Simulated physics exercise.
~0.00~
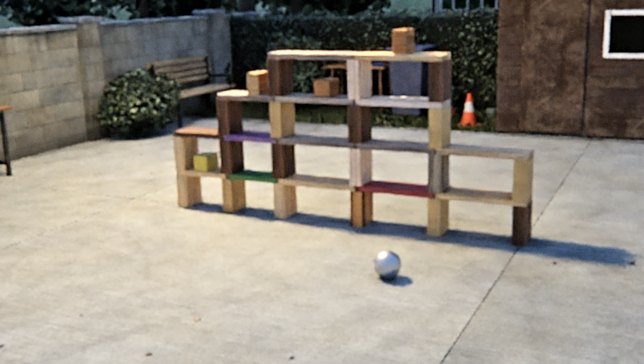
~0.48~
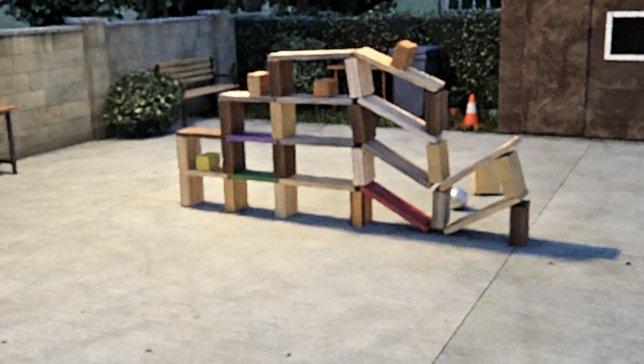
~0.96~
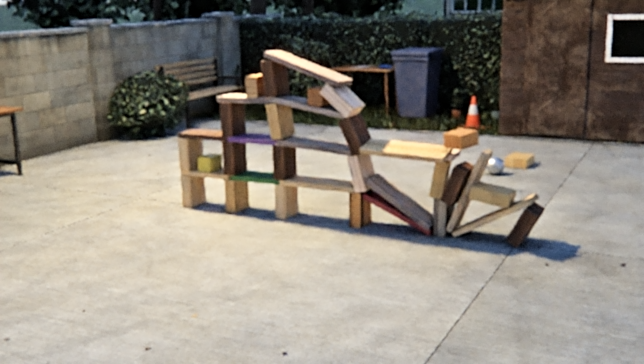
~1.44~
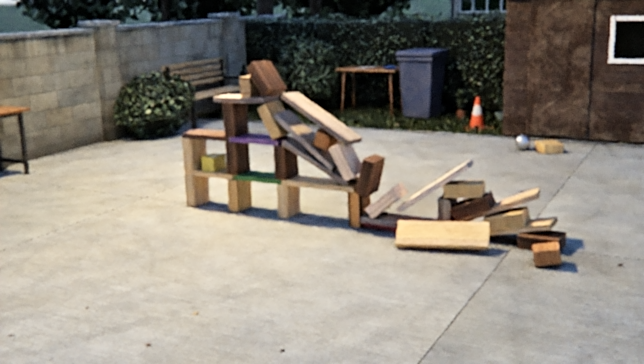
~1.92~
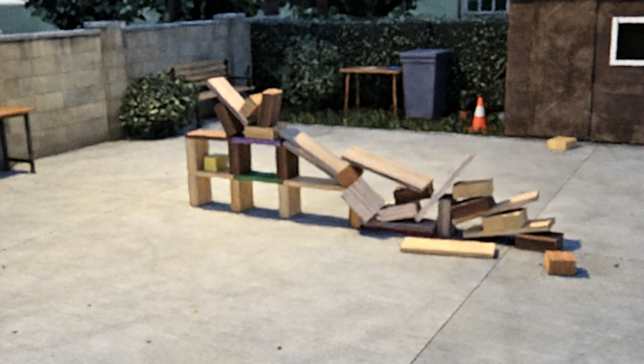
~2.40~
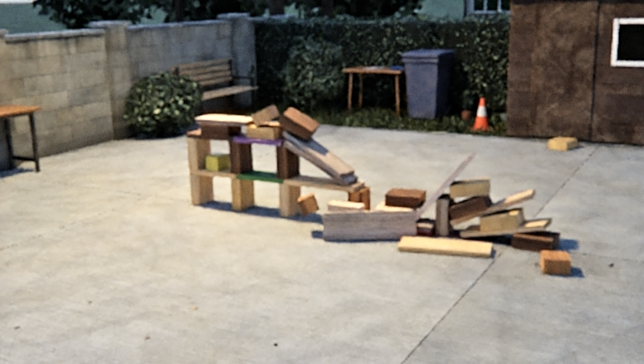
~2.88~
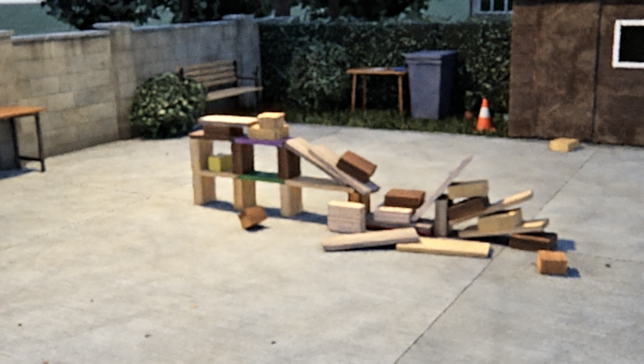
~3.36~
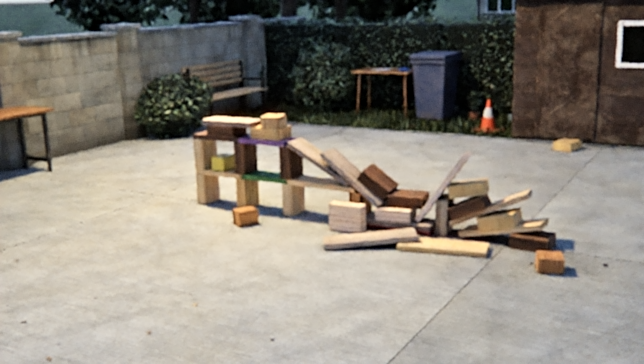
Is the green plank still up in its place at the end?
Yes, the green plank stays up in the left part of the structure, which remains standing beside the fallen pieces.
In a paved yard with a block wall, a hedge and a brown building behind, seen from slightly above by a slowly drifting view, stands a stepped structure of wooden planks and posts. A green plank and a purple plank sit in its left part, a red plank lower right, and a silver ball is on the ground in front. The ball knocks into the right side and rolls on towards the back. The right side sags and collapses, then the upper middle topples after it. At the end, the left part still stands with its green and purple planks beside a heap of fallen wood.
